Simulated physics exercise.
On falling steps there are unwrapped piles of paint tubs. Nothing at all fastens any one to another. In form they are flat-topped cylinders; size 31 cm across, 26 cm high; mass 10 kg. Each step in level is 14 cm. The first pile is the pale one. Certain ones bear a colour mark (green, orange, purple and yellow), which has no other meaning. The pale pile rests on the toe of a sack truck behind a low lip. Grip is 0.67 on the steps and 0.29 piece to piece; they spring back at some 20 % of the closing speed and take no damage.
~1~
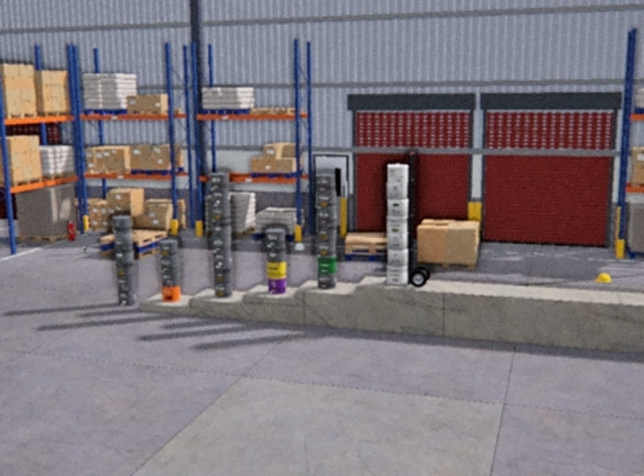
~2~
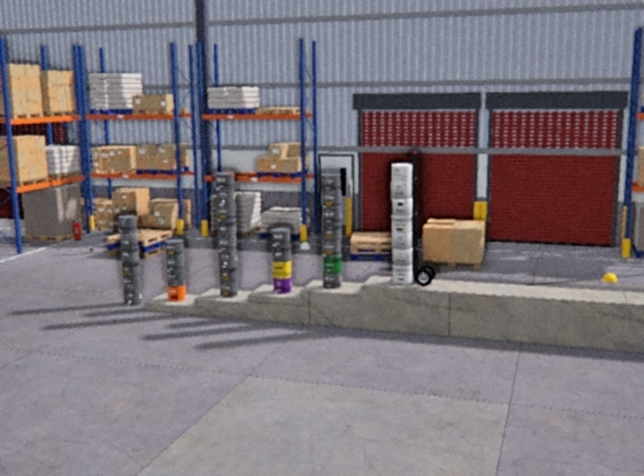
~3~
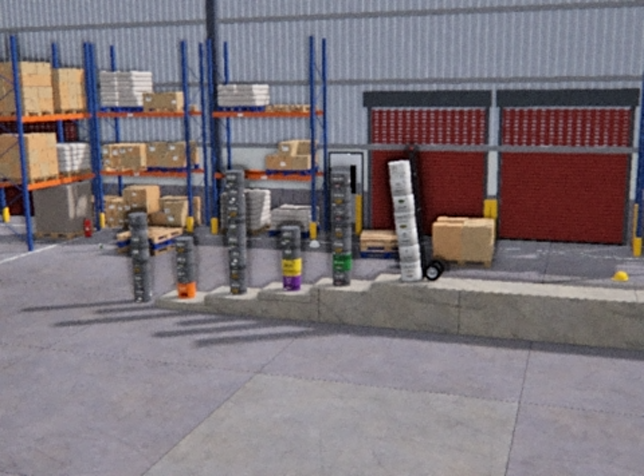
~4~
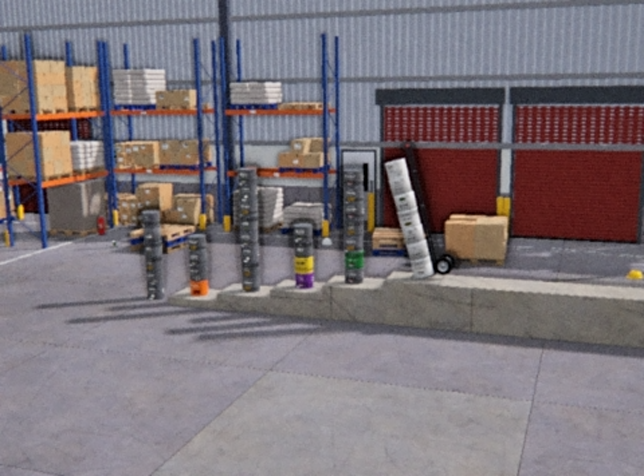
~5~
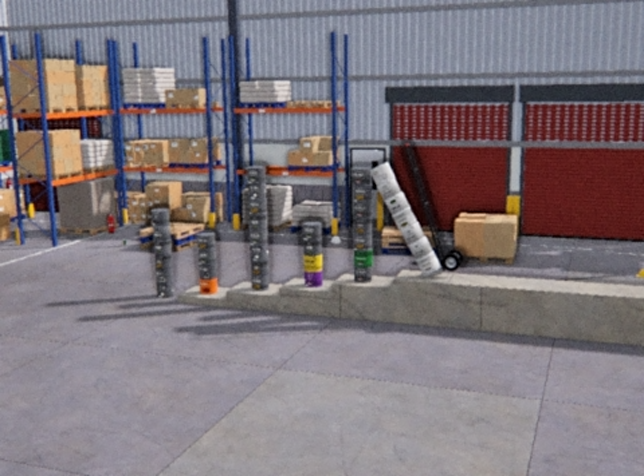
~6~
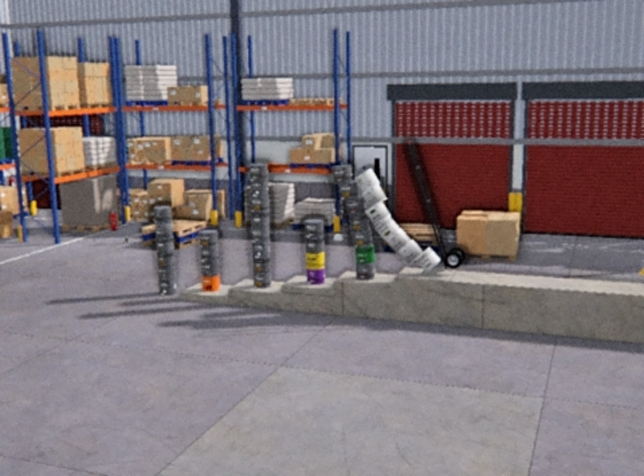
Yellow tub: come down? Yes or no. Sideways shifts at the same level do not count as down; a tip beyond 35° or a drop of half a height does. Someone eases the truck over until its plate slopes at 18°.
Yes.
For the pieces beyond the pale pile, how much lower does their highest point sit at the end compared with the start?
80 cm.
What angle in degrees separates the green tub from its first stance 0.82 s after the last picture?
Angle at that time, about 50 degrees.
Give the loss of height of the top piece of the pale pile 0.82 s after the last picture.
170 cm lower.
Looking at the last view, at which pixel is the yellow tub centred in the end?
Near (294, 273).
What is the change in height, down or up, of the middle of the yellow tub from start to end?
Net change: Some 25 cm lower.
Then, 0.82 s on from the sixth picture, 7 of the pale pile down; 9 of the 29 other tubs down; yellow tub tipped 49°; green tub tipped 53°, 31 cm lower.
Then, 1.86 s on from the sixth picture, 7 of the pale pile down; 19 of the 29 other tubs down; yellow tub on its side; green tub on its side.
Finally, 7 of the pale pile down; 19 of the 29 other tubs down; yellow tub on its side; green tub on its side; purple tub displaced 27 mm. Seen by the last camera, middles, yellow tub near (294, 273), green tub near (338, 284).
